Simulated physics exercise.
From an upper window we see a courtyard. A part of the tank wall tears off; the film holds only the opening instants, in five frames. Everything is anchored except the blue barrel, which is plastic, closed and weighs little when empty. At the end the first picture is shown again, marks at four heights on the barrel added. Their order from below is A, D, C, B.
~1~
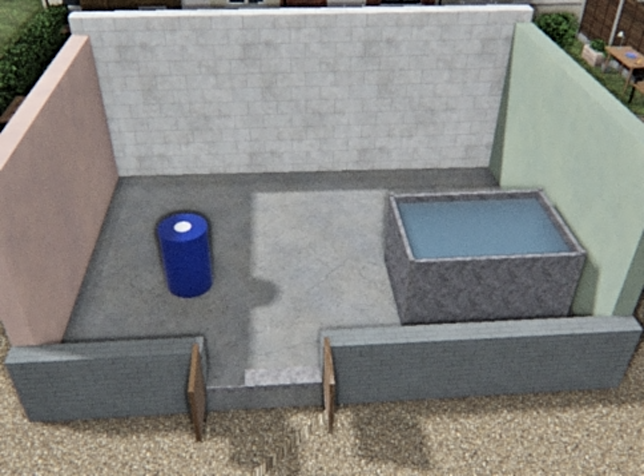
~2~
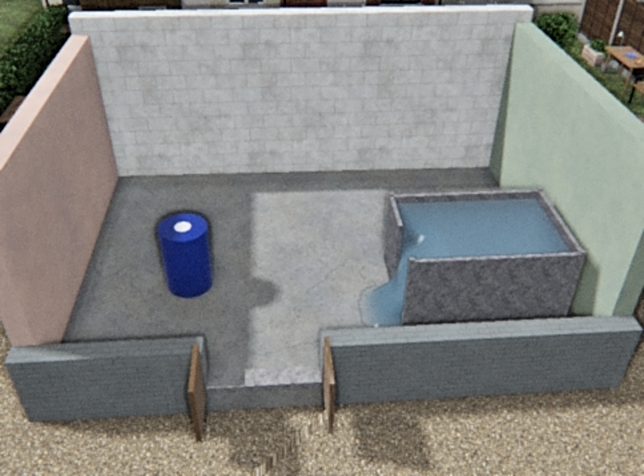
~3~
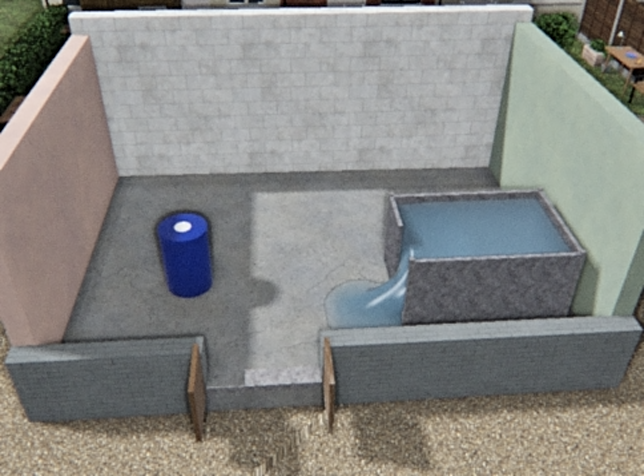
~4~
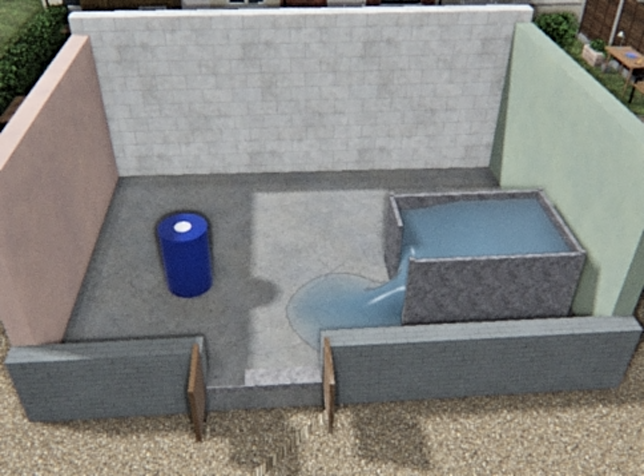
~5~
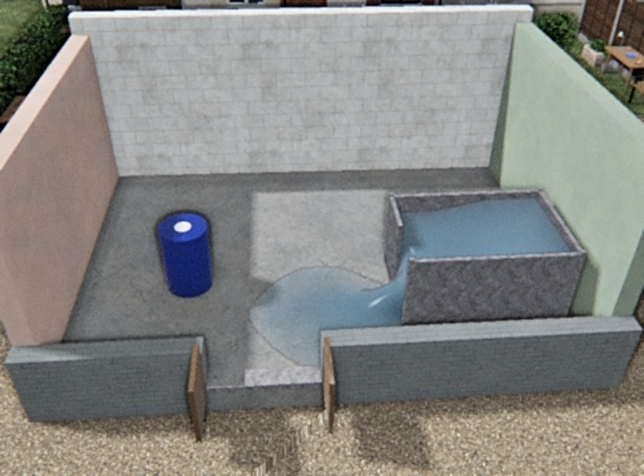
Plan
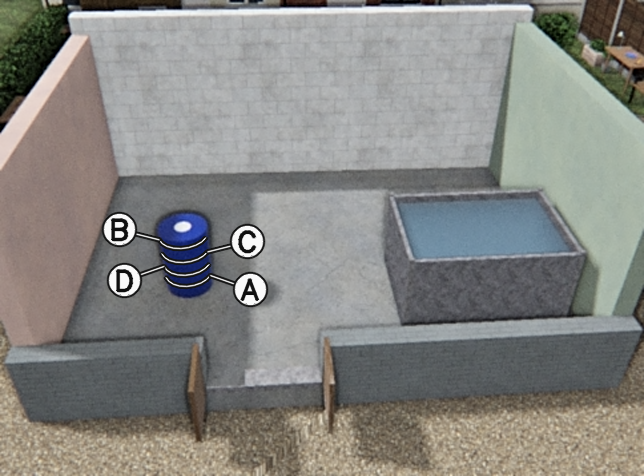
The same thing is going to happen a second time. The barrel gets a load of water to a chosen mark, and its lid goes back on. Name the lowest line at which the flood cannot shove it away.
Use level D.
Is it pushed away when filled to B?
No, that is safe.
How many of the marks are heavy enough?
Three.
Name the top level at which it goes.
Here it is level A.
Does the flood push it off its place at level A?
Yes, it does.
In white, A at (186, 286); B at (180, 248); C at (183, 262); D at (185, 275); from the bottom up A, D, C, B.
With A, it is pushed about its own width away.
With B, it does not move.
With C, it does not move.
With D, it does not move.
